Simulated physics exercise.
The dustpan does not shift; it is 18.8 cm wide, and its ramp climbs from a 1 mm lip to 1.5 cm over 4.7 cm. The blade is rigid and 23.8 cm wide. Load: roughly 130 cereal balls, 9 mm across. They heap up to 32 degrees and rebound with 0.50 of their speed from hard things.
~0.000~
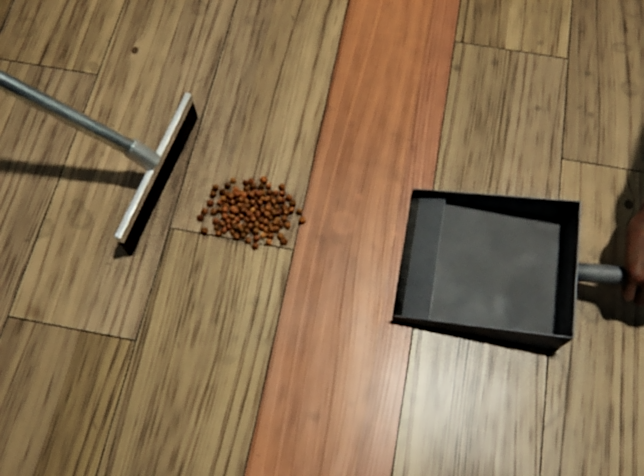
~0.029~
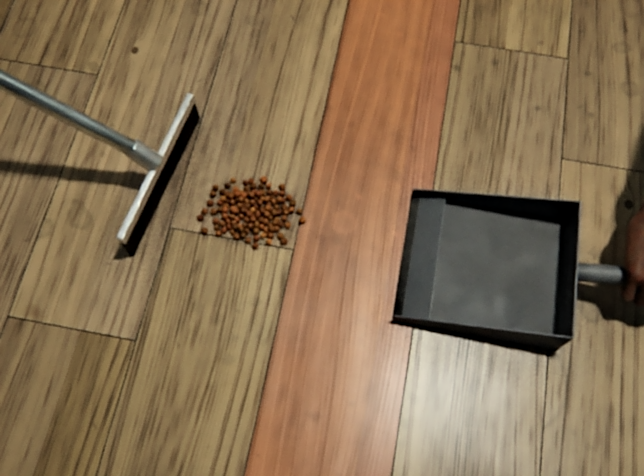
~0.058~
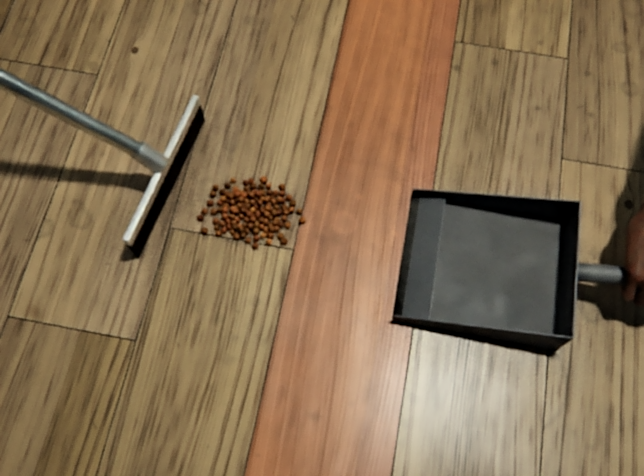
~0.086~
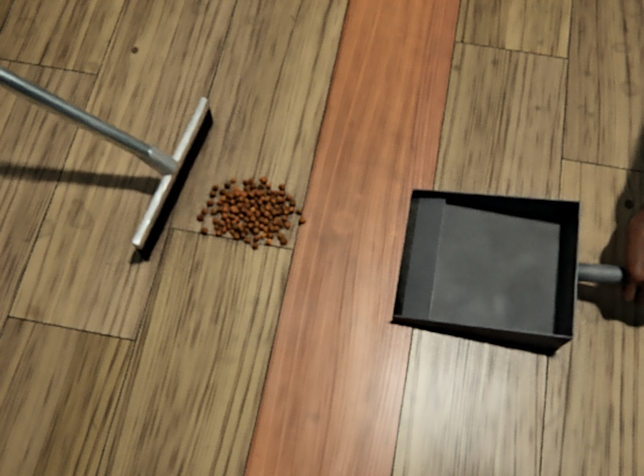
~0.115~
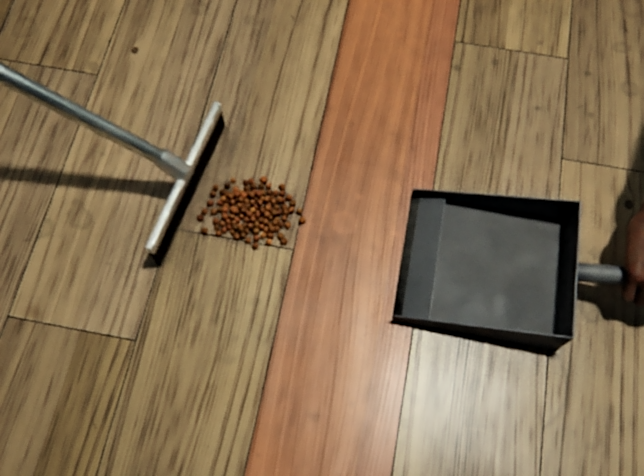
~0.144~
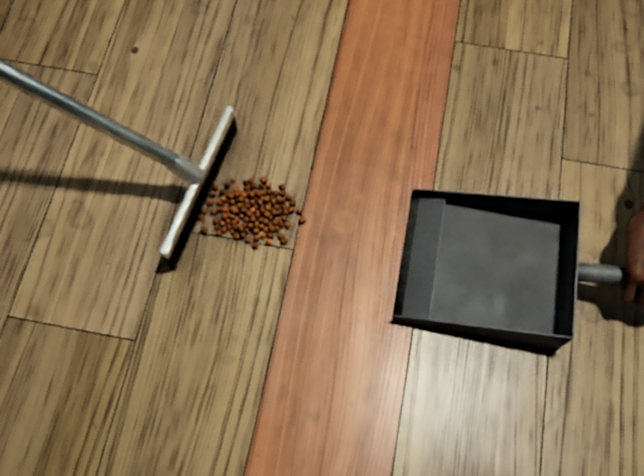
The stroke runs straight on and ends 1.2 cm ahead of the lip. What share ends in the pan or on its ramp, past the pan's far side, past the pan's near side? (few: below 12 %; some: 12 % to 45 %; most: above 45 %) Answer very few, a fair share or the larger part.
In the pan or on its ramp: A fair share; past the pan's far side: Very few; past the pan's near side: Very few.
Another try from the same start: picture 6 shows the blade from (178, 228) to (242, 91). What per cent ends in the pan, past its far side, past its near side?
Pan 5, far 30, near 0.
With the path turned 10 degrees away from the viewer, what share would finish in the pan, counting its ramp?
It would be near 30 per cent.
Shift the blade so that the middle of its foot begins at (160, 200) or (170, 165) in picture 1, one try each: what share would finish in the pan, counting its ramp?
Some 40 and 30 per cent.
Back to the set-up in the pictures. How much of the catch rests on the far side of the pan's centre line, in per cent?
About 50 per cent.
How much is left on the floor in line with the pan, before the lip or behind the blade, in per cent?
Some 55 per cent.
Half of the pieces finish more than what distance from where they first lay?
Some 22 cm.
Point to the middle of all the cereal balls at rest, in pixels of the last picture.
Near (401, 259).
After 0.34 s, middle of the blade 16 cm from the lip; 0 % over the lip, far side 0 %, near side 0 %.
Then, at 0.47 s, middle of the blade 7 cm from the lip; 0 % over the lip, far side 5 %, near side 0 %.
Then, at 0.73 s, middle of the blade 3 cm from the lip; 35 % over the lip, far side 5 %, near side 5 %.
By 1.1 s all is still; pan 35 %, far side 5 %, near side 5 %, in front of the lip or behind the blade 55 %.
